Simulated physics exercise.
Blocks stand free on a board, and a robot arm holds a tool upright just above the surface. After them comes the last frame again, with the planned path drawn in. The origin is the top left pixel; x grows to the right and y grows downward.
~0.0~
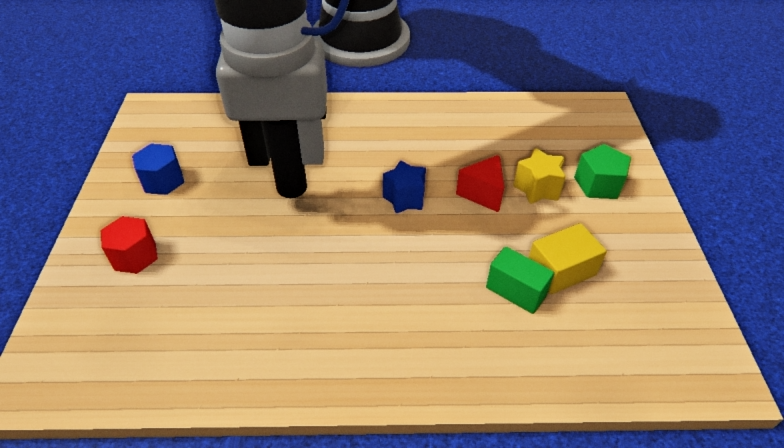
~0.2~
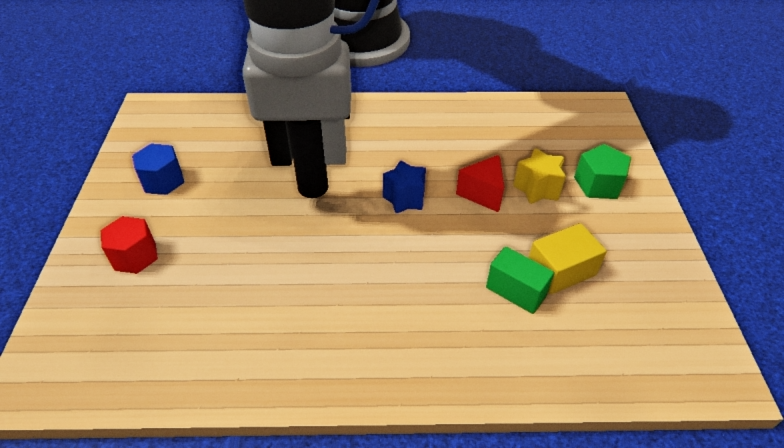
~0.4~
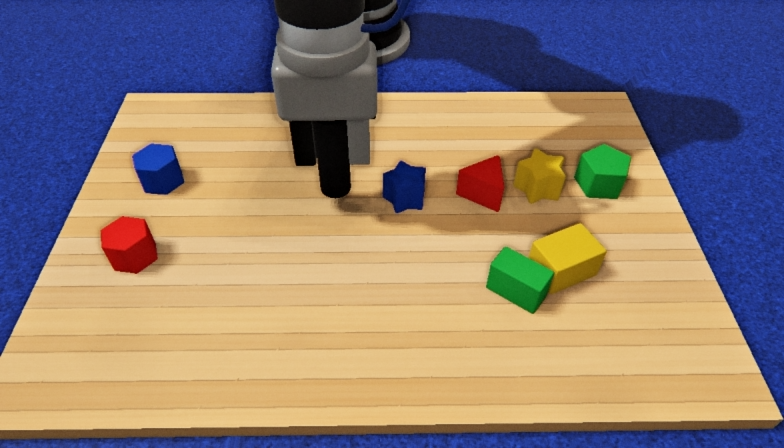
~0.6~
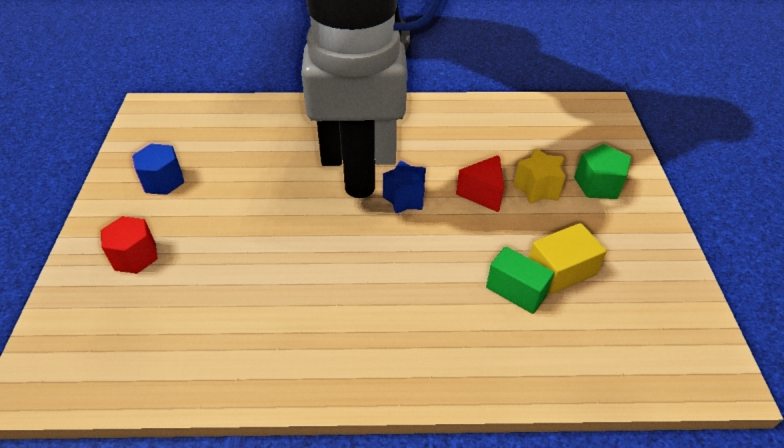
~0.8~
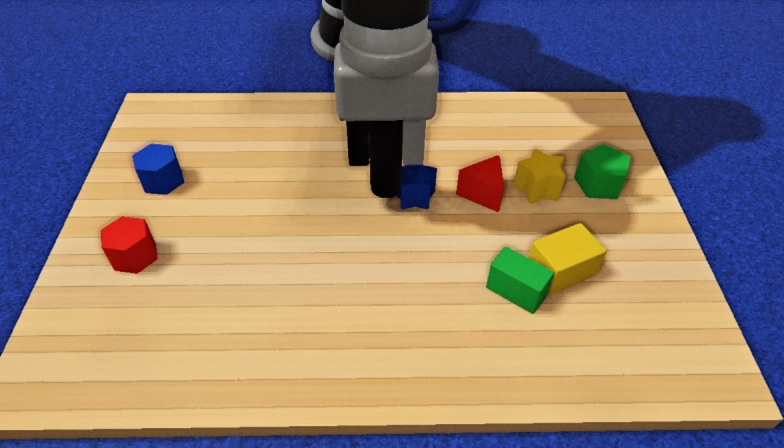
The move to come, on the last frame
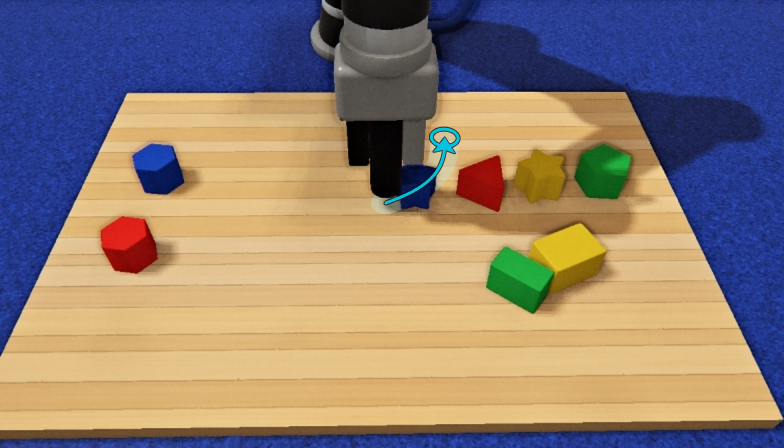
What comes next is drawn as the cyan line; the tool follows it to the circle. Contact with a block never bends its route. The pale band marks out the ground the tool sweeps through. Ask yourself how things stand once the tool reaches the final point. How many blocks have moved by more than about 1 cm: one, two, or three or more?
Count: 2.
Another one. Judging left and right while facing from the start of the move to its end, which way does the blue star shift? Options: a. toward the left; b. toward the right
b: Toward the right.
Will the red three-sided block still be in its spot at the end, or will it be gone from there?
Moved away.
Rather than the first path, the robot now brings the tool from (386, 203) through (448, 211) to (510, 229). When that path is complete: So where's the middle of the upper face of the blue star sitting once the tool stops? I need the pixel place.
Top centre: (460, 167).
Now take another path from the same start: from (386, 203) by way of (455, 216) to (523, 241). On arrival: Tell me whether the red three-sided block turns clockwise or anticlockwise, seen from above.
Its rotation is clockwise.
The drawn path runs from (386, 203) via (421, 187) and (441, 163), ending at (445, 138).
What follows on the original path. One third of the way, tool (423, 171); blue star (454, 158); red three-sided block (495, 170).
Two thirds of the way, tool (443, 148); blue star (473, 151), turned 45° clockwise; red three-sided block (504, 169).
At the end, tool (446, 123); blue star (473, 151), turned 45° clockwise; red three-sided block (504, 169).
